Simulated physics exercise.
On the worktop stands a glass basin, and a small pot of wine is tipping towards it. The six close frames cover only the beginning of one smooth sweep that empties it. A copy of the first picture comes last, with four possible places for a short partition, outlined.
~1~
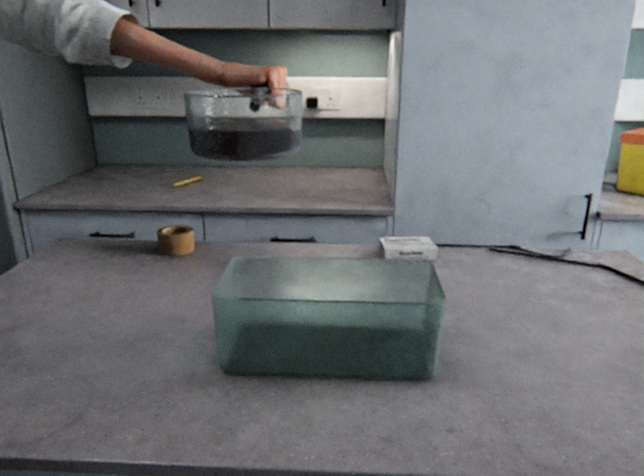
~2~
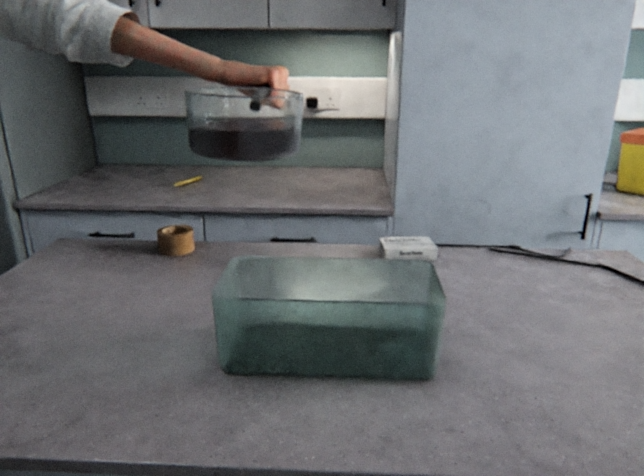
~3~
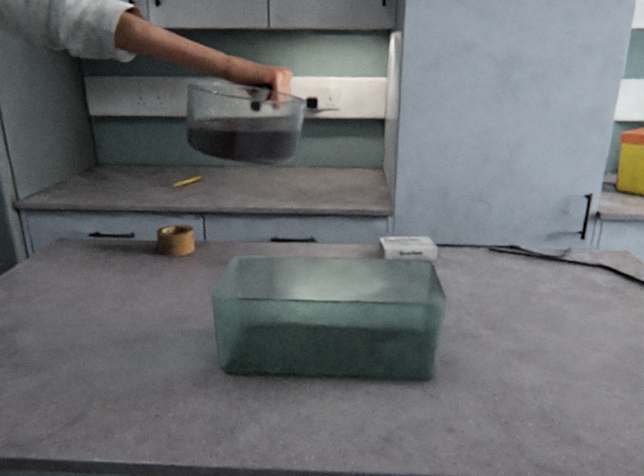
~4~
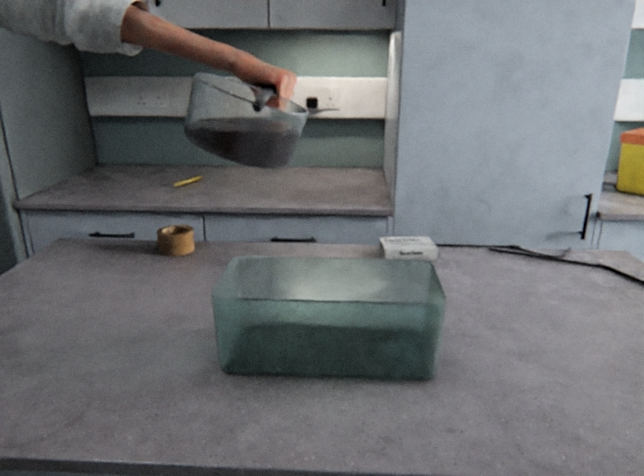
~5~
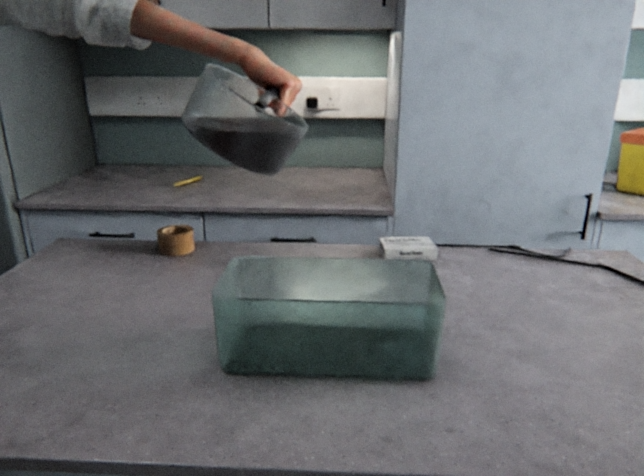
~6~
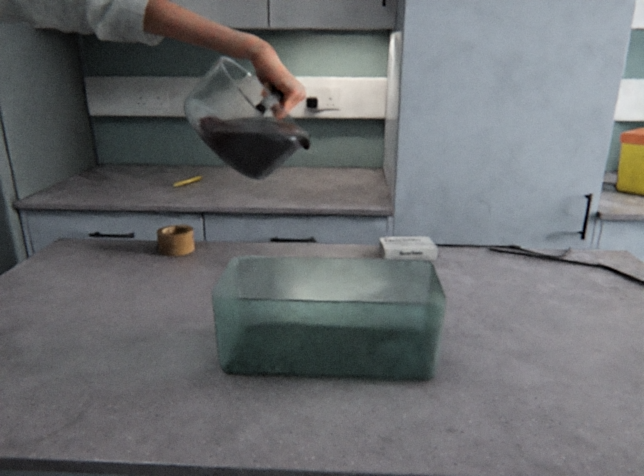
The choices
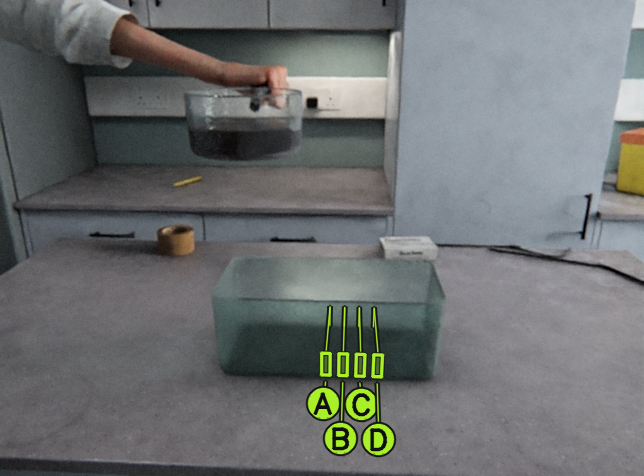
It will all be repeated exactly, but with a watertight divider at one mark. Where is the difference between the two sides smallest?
Use place B.
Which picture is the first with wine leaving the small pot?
In picture 6.
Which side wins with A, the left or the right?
More ends on the right.
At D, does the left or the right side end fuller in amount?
More ends on the left.
On the marked copy, A at (325, 381); B at (342, 382); C at (359, 382); D at (377, 383).
For place A, about 14 % ends left of the wall and 84 % right of it.
For place B, about 52 % ends left of the wall and 46 % right of it.
For place C, about 81 % ends left of the wall and 17 % right of it.
For place D, about 90 % ends left of the wall and 7 % right of it; 3 % is lost outside.
